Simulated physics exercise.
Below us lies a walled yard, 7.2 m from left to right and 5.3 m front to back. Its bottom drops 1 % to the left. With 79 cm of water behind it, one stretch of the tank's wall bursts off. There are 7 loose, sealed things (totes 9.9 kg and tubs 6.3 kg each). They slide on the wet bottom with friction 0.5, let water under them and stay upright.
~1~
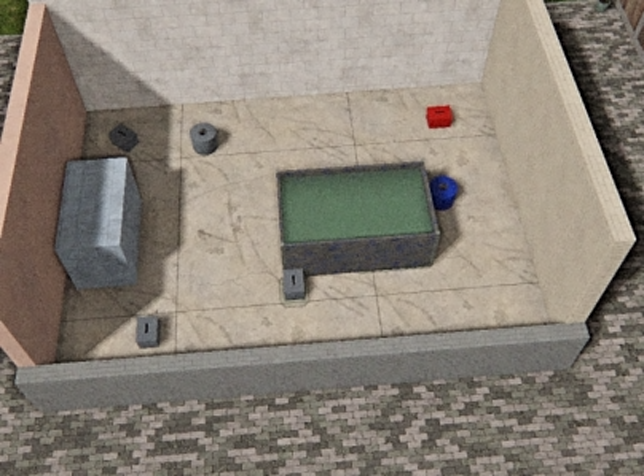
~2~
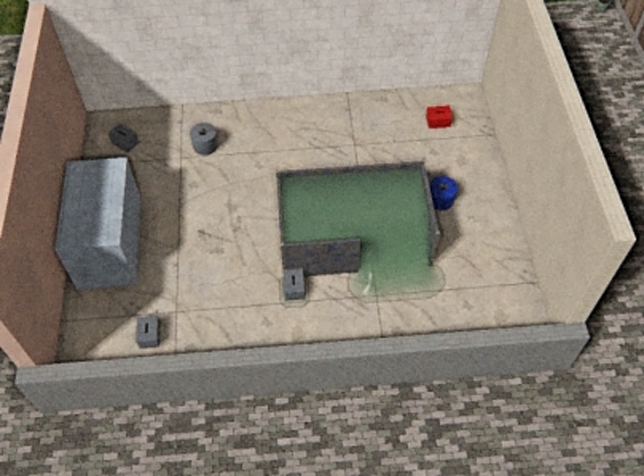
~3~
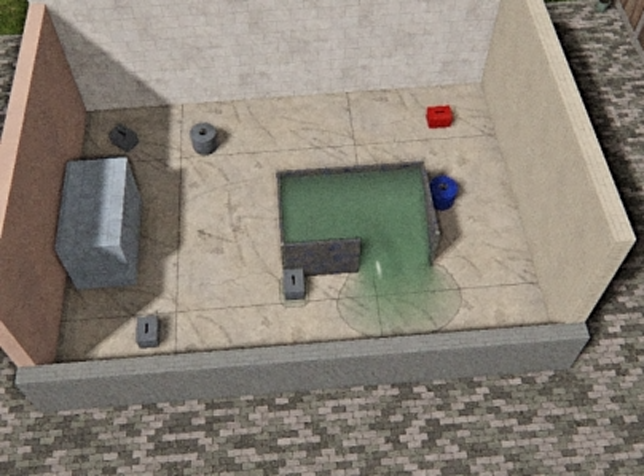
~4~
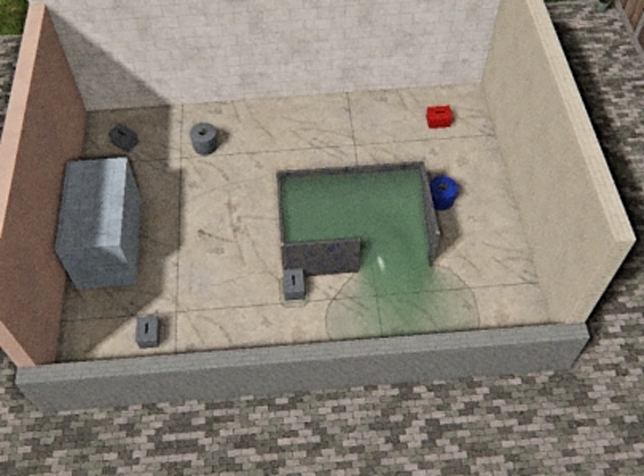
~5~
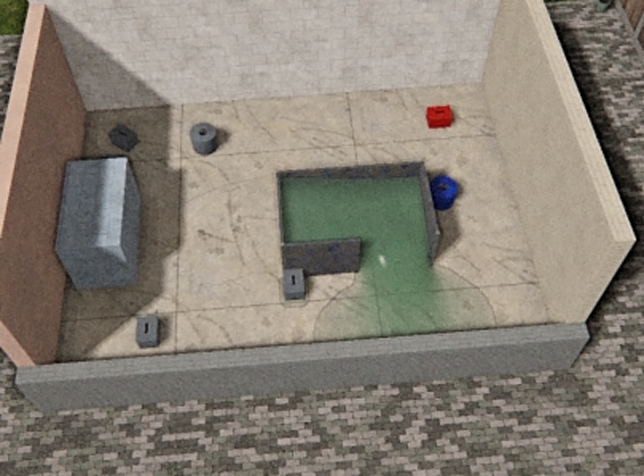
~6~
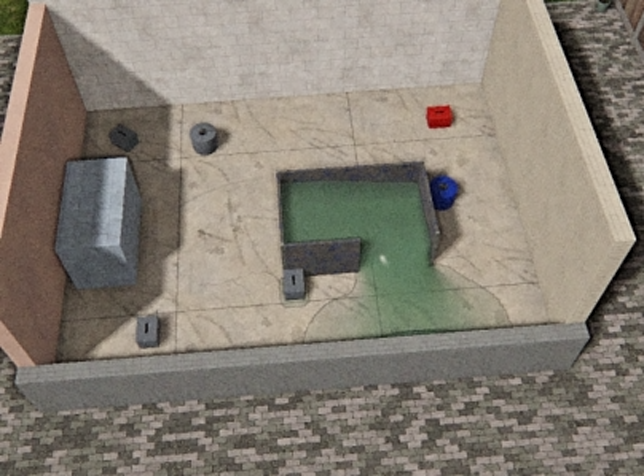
A walled yard with a pale stone floor and brick paving outside is seen from high above. A dark-walled tank of green water sits right of centre, with a blue tub against its right side, a red tote near the back right, grey containers scattered about and a large grey block at left. Part of the tank's front wall bursts away and green water spreads forward across the floor to the low front wall, while the loose containers and camera stay still.
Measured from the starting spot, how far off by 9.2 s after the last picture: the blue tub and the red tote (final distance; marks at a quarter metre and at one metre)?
Blue tub ends far away; red tote ends far away.
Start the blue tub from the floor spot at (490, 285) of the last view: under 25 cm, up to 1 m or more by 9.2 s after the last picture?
It travels far.
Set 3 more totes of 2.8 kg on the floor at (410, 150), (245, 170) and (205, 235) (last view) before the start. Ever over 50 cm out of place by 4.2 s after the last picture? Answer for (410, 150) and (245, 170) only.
In turn: Over, under.
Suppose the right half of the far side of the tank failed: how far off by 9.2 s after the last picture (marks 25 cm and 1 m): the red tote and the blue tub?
In that case the red tote gets carried off, the blue tub travels far.
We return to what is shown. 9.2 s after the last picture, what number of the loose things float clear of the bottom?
At that moment 5.
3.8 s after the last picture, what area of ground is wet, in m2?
About 31 m2.
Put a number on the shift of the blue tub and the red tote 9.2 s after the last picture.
Roughly 550 and 350 cm.
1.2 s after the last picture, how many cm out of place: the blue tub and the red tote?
Roughly 0 and 0 cm by then.
Then, 1.2 s after the last picture the blue tub is near (444, 187), 0.0 m from its start, aground; the red tote is near (440, 112), 0.0 m from its start, aground; 0 afloat.
Then, 3.8 s after the last picture the blue tub is near (351, 95), 2.5 m from its start, afloat; the red tote is near (394, 82), 1.0 m from its start, afloat; 3 afloat.
Then, 6.2 s after the last picture the blue tub is near (181, 130), 4.5 m from its start, afloat; the red tote is near (241, 112), 3.5 m from its start, aground; 3 afloat.
Then, 9.2 s after the last picture the blue tub is near (116, 119), 5.7 m from its start, afloat; the red tote is near (230, 115), 3.7 m from its start, aground; 5 afloat.
